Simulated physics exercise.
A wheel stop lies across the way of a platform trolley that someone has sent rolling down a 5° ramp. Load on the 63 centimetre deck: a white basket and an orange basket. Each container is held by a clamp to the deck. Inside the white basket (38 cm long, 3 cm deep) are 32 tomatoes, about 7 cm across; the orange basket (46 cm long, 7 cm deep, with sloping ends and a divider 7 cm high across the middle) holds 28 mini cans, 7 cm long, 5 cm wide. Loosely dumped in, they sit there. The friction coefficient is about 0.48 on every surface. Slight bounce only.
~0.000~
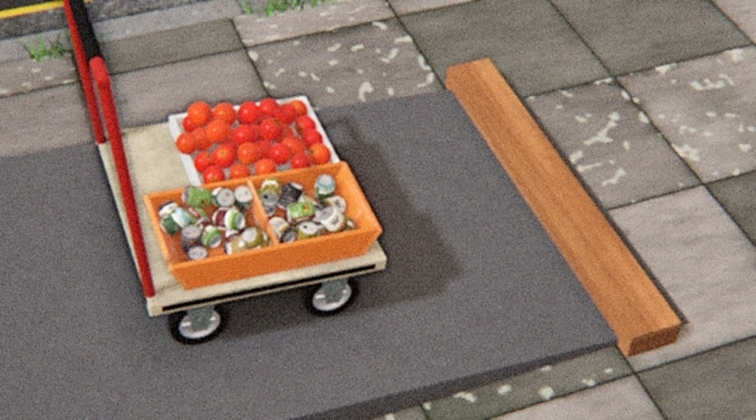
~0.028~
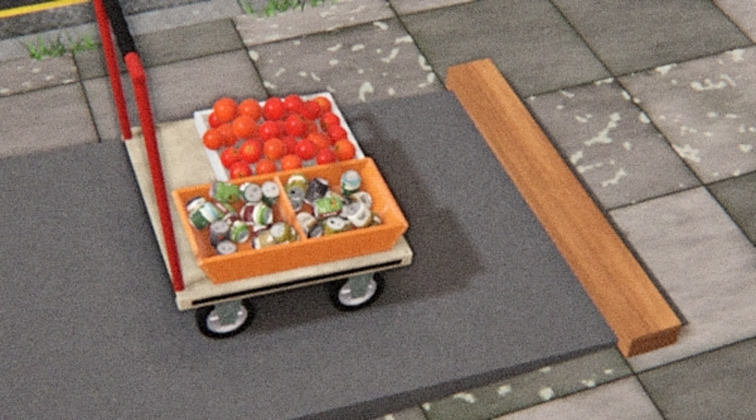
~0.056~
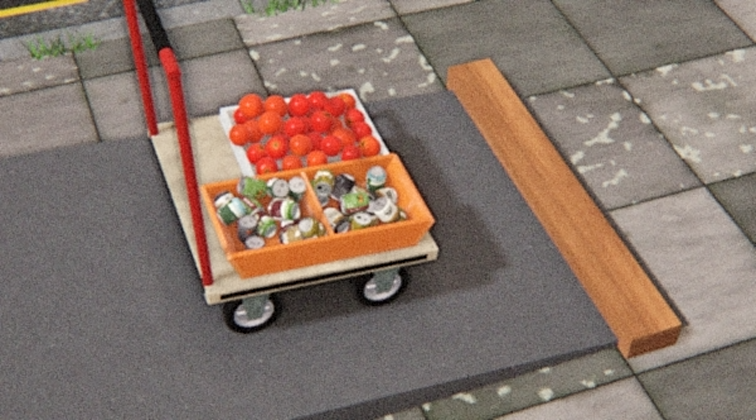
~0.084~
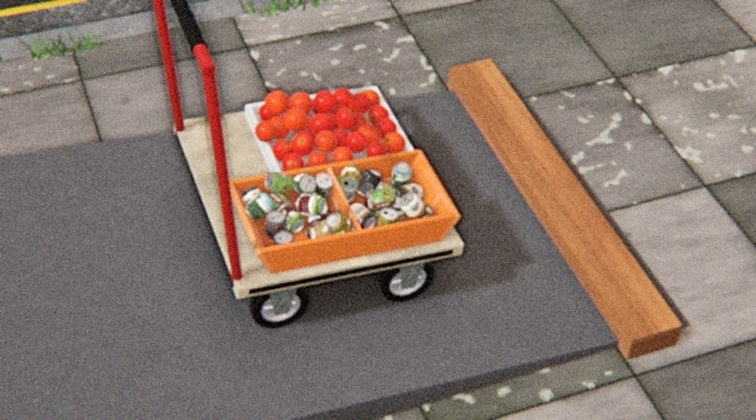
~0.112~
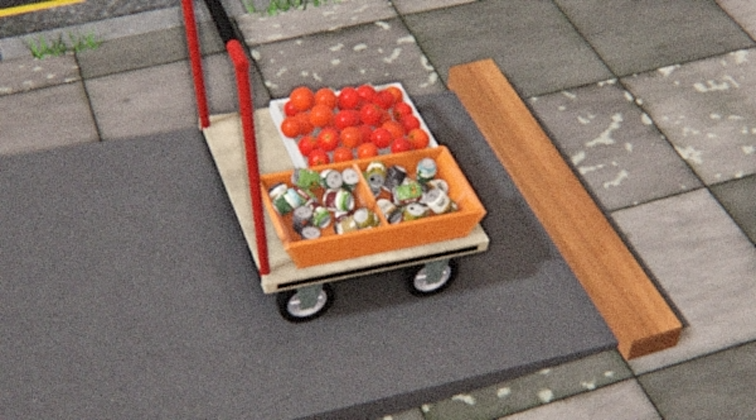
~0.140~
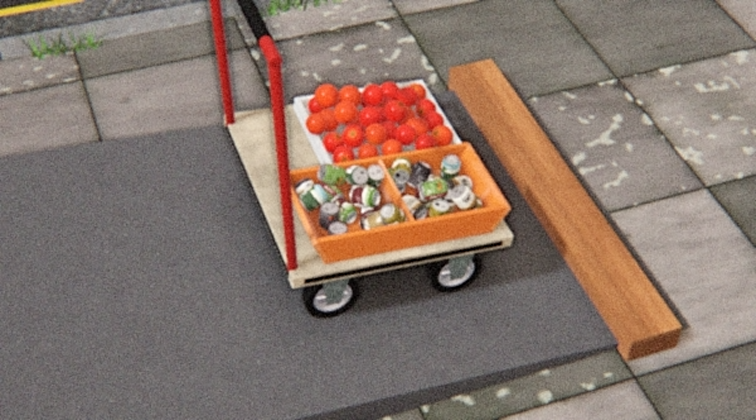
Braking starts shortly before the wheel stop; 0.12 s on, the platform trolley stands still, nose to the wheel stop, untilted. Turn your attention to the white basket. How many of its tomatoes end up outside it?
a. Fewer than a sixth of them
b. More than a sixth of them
b, more than a sixth of them.
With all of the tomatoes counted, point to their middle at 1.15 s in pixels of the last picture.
Around (503, 104) in pixels.
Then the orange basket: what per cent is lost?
Orange basket, 20 in a hundred gone.
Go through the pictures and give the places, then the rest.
In the first frame (places track the rim corner closest to us here), white basket (its farthest corner) (301, 98); orange basket (173, 267); 68 cm to go; all still inside.
The second frame shows white basket (325, 95); orange basket (202, 261); 60 cm to go.
The third frame shows white basket (349, 91); orange basket (232, 256); 53 cm to go.
The fourth frame shows white basket (373, 88); orange basket (260, 250); 45 cm to go.
The fifth frame shows white basket (396, 85); orange basket (289, 245); 38 cm to go.
The sixth frame shows white basket (419, 82); orange basket (316, 241); 30 cm to go; all still inside.
After 0.19 s, braking starts.
After 0.29 s, the white basket has all 32 and the orange basket has all 28.
After 0.41 s, the white basket is down by 3 of 32 and the orange basket is down by 3 of 28.
After 0.64 s, the white basket is down by 6 of 32 and the orange basket is down by 5 of 28.
Outcome (at 1.15 s), the white basket is down by 8 of 32 and the orange basket is down by 5 of 28. Asked share, 8 of 32, 25 per cent.
